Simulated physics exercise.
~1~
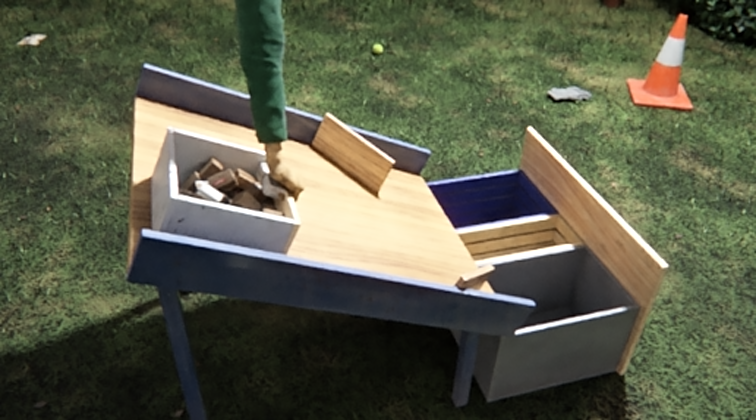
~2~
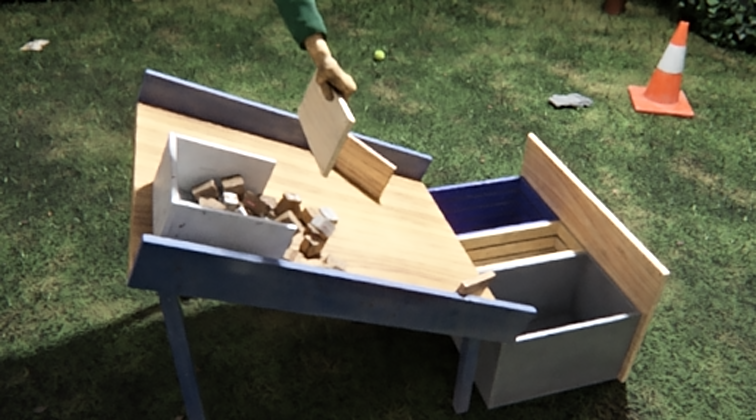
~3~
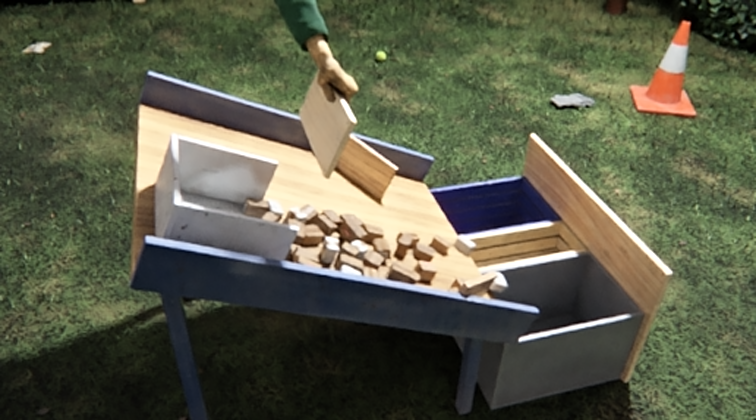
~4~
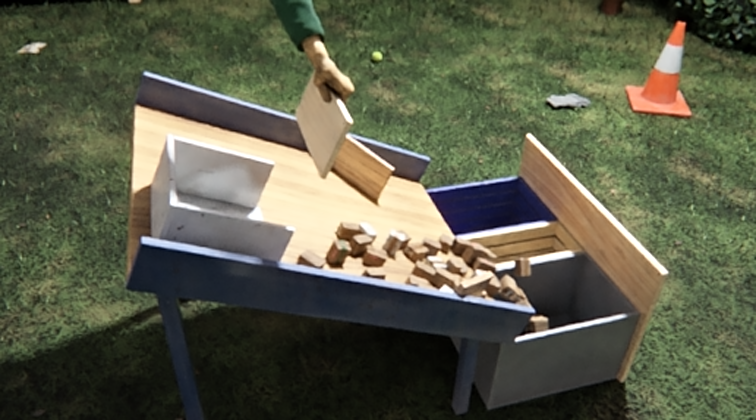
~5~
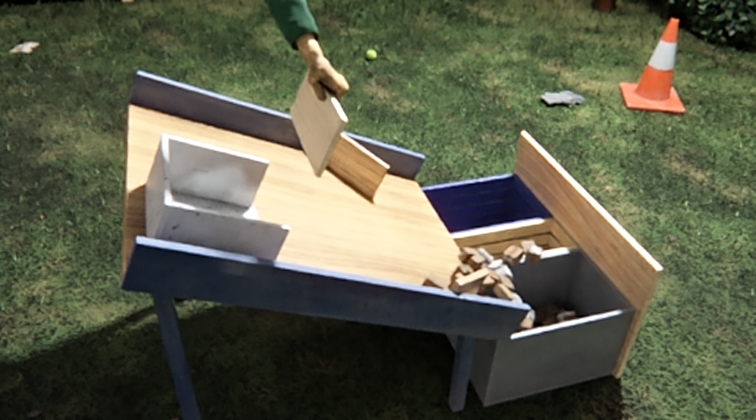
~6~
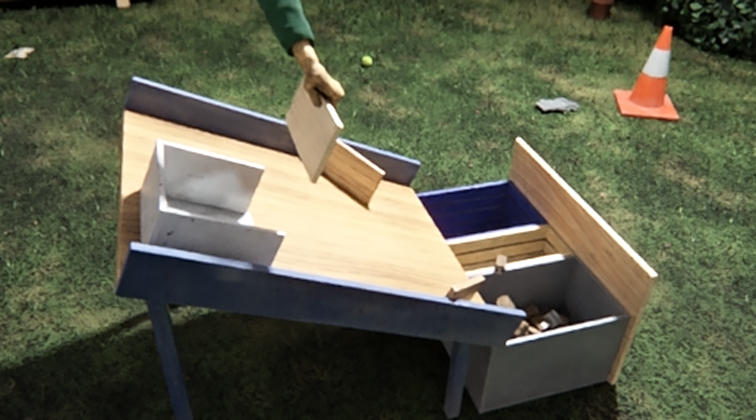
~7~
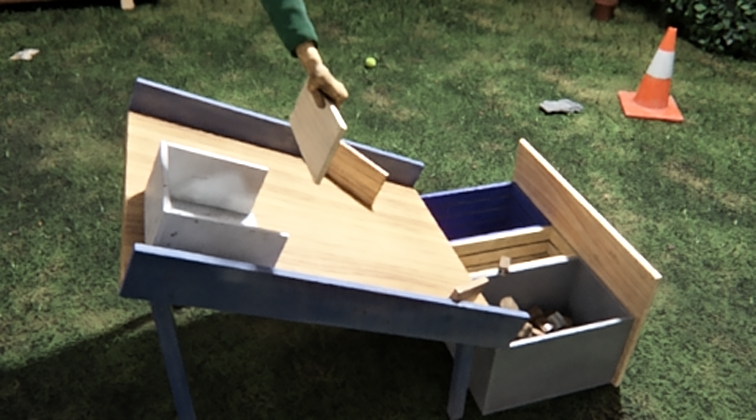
Small brown and whitish blocks sit heaped in a white pen at the upper left of a tilted wooden table with blue side rails, seen from slightly above on a sunlit lawn. Below its right end stand a blue tub, a wooden tote and a grey tote, with an orange cone behind. A gloved hand in a green sleeve lifts the pen's gate up and holds it clear. The blocks spill out, tumble down the slope along the near rail and drop off the lower edge. The table ends up nearly bare, with most blocks in the nearest, grey tote.
